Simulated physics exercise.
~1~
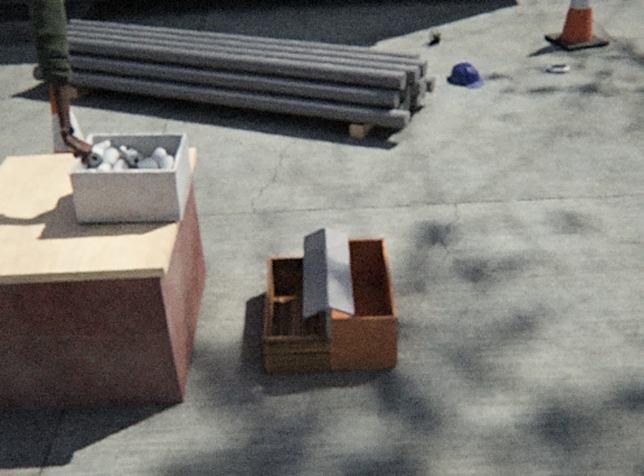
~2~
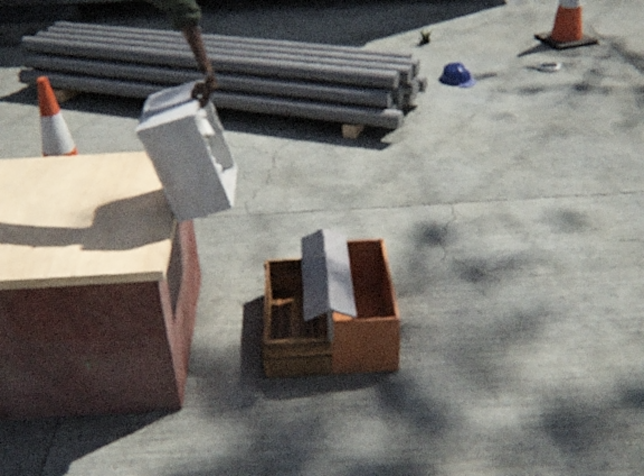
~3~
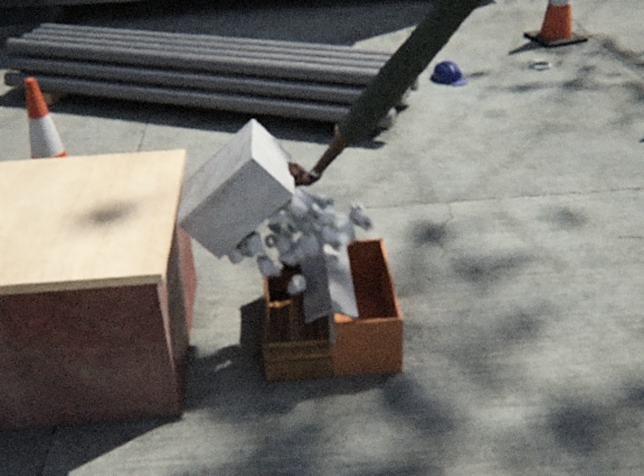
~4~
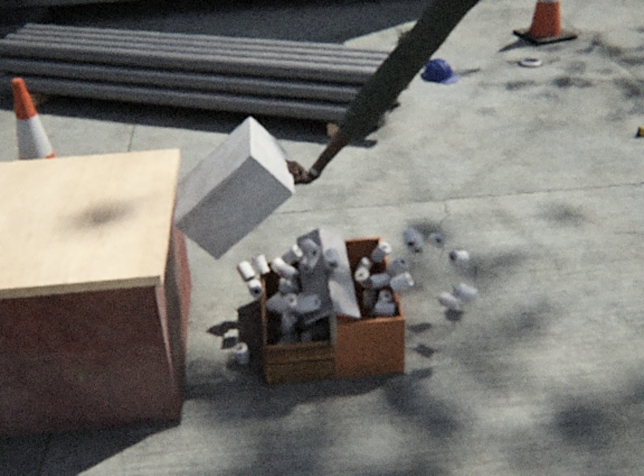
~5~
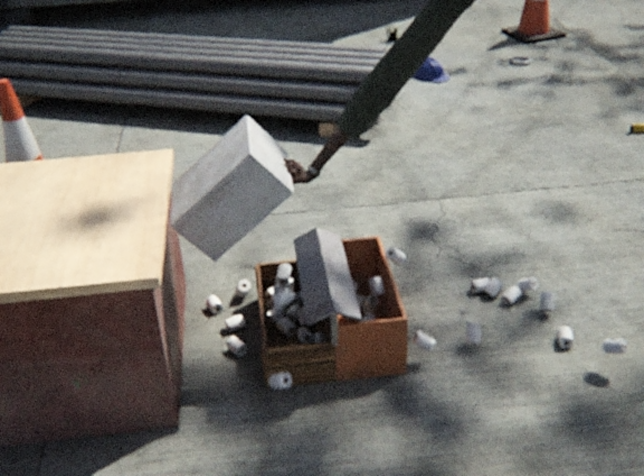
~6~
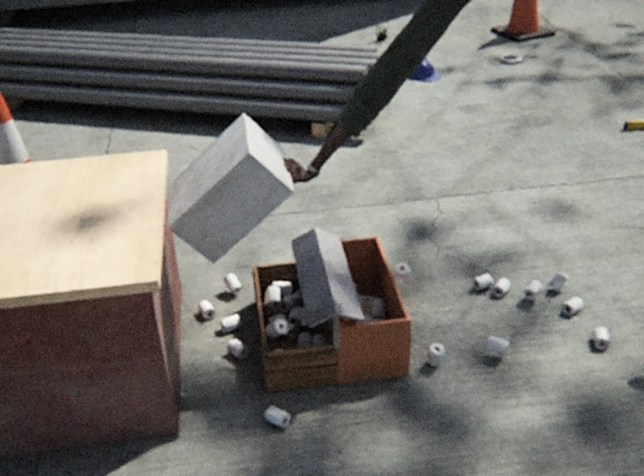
Worker's arm tipping a white crate of paper rolls over a divided wooden box, some landing inside and others scattering on concrete.
